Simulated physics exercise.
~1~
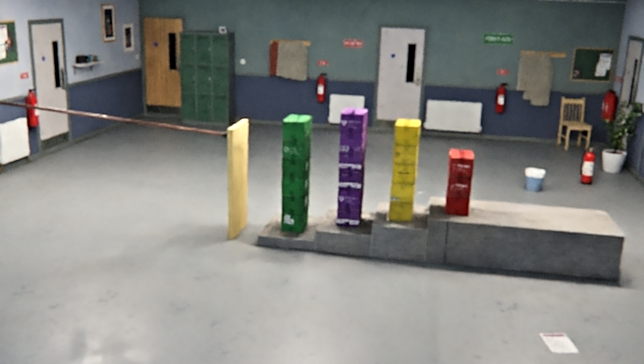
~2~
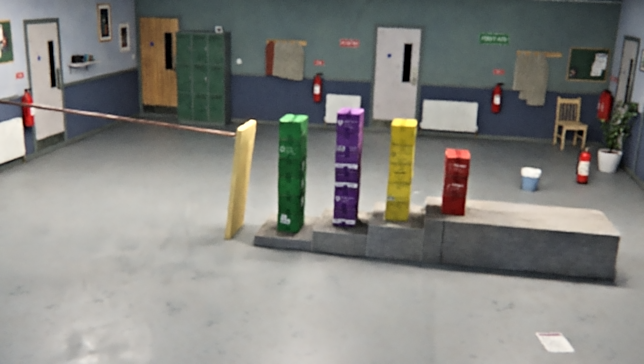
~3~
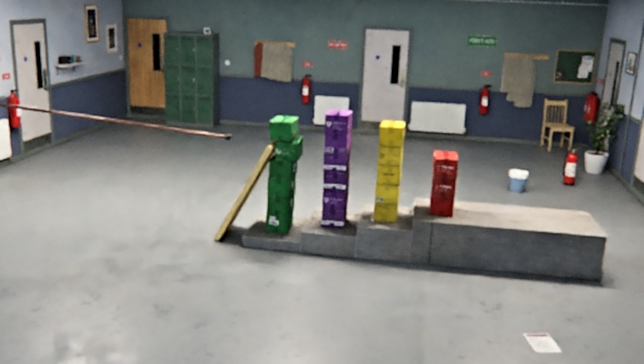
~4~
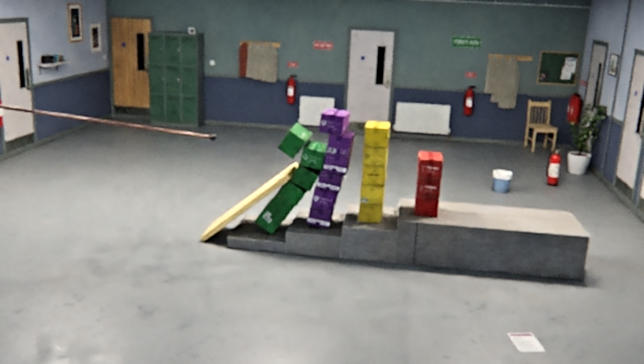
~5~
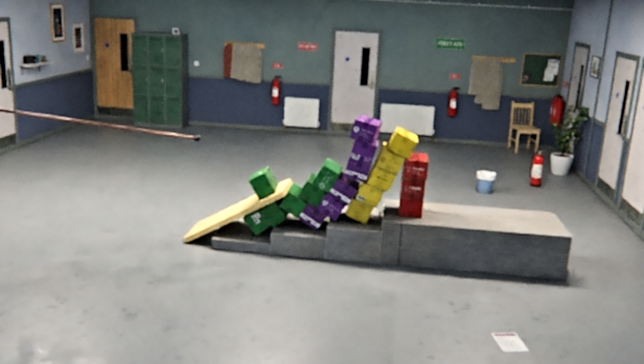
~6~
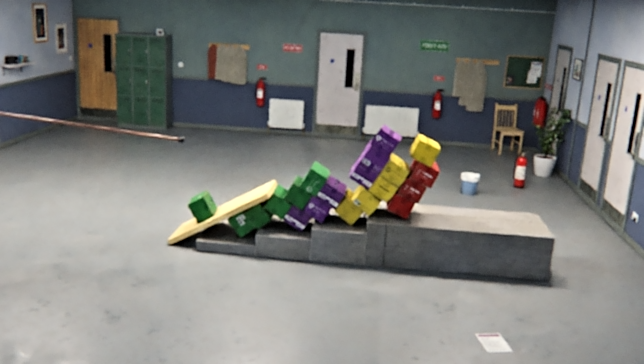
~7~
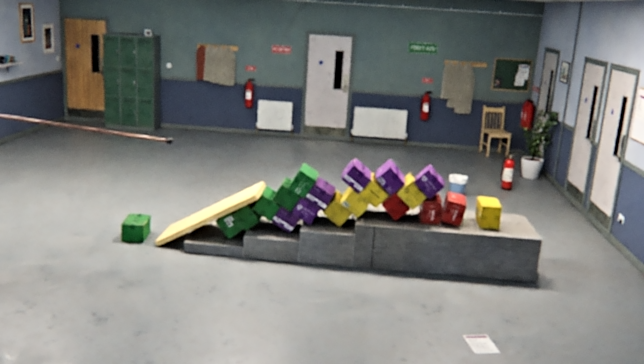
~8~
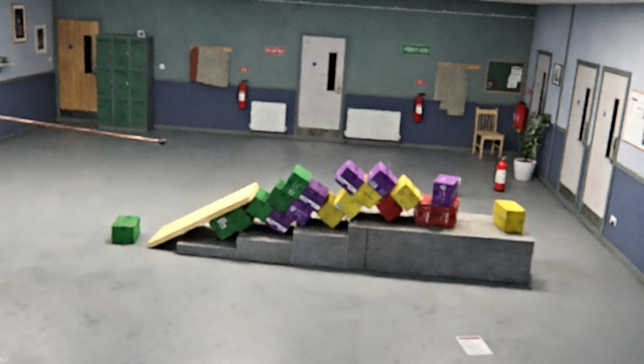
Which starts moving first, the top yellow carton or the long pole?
The long pole starts moving first, pushing the board over, while the top yellow carton stays in place until the toppling columns reach its stack.
